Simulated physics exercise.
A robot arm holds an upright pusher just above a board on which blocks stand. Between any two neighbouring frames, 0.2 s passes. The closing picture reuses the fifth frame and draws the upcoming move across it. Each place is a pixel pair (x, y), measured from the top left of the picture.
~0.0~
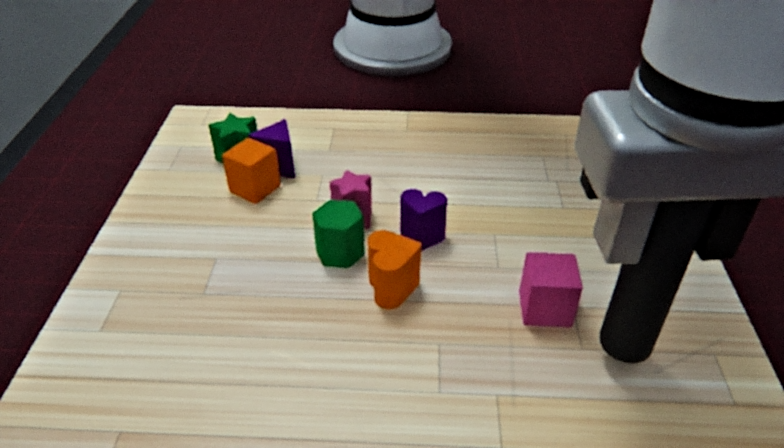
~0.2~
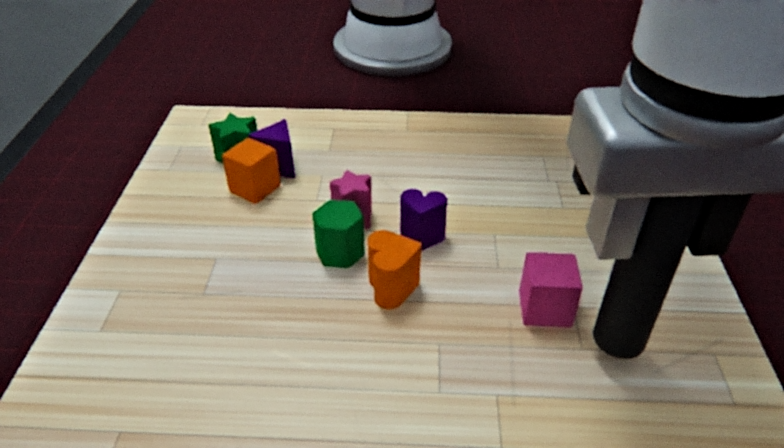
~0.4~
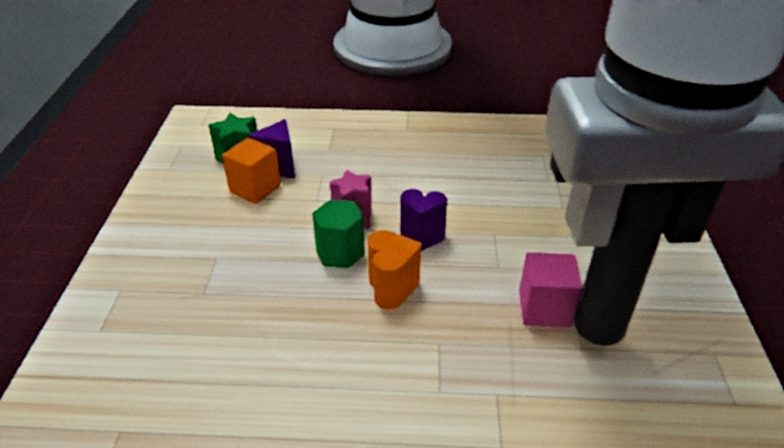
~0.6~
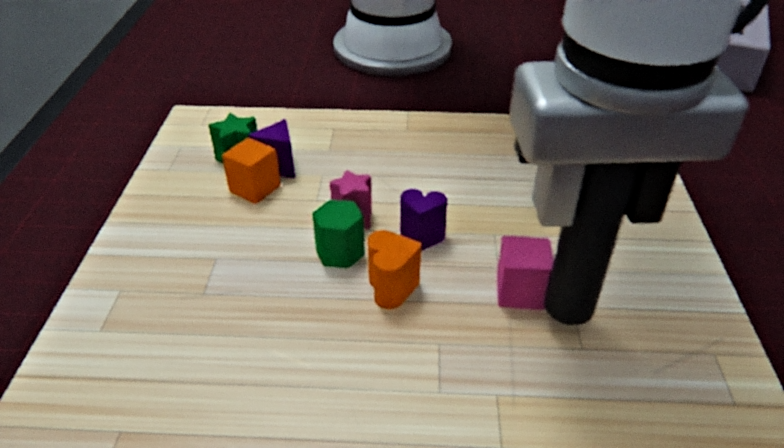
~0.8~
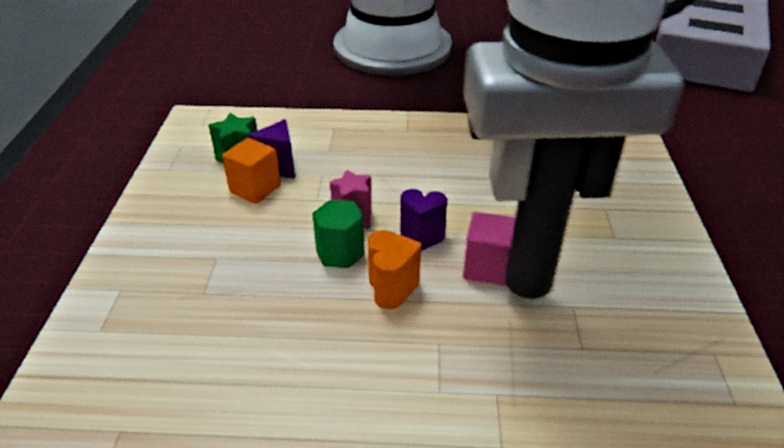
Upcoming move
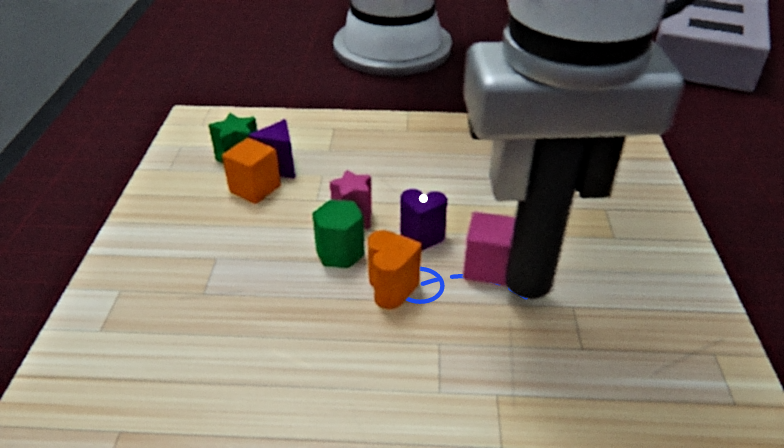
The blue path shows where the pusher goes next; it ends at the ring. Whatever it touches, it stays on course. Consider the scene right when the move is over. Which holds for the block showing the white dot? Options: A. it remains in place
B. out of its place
B (out of its place)
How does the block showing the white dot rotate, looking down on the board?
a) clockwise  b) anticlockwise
My pick is b.
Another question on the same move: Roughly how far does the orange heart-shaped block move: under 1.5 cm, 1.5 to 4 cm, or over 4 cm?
Once the path ends, it will sit 1.5 to 4 cm from where it is now.
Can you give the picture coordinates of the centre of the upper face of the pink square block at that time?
About (458, 205).
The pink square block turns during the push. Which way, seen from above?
Looking from above, the answer is clockwise.
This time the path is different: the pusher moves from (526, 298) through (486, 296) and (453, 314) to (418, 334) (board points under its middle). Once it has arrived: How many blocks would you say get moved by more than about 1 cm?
Counting only shifts above 1 cm, I get one block.
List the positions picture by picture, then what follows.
In the first frame, lower end of the pusher at (625, 343), tops of blocks, green hexagon at (338, 213), orange heart-shaped block at (392, 248), purple heart-shaped block at (423, 198), pink square block at (554, 268).
In the second frame, pusher at (619, 339), blocks as before.
In the third frame, pusher at (600, 327), blocks as before.
In the fourth frame, pusher at (569, 307), pink square block at (528, 252).
In the fifth frame, pusher at (529, 282), green hexagon at (338, 213), orange heart-shaped block at (392, 248), purple heart-shaped block at (423, 198), pink square block at (493, 228).
The drawn path runs from (526, 298) through (492, 281) and (455, 276) to (420, 285); the dot is on the purple heart-shaped block.
On the path given first. Halfway along, pusher at (475, 262); purple heart-shaped block at (419, 194), turned 15° anticlockwise; pink square block at (463, 206), turned 45° clockwise.
At the end, pusher at (420, 270); green hexagon not moved; orange heart-shaped block at (367, 252); purple heart-shaped block at (415, 190), turned 25° anticlockwise; pink square block at (458, 205), turned 60° clockwise.
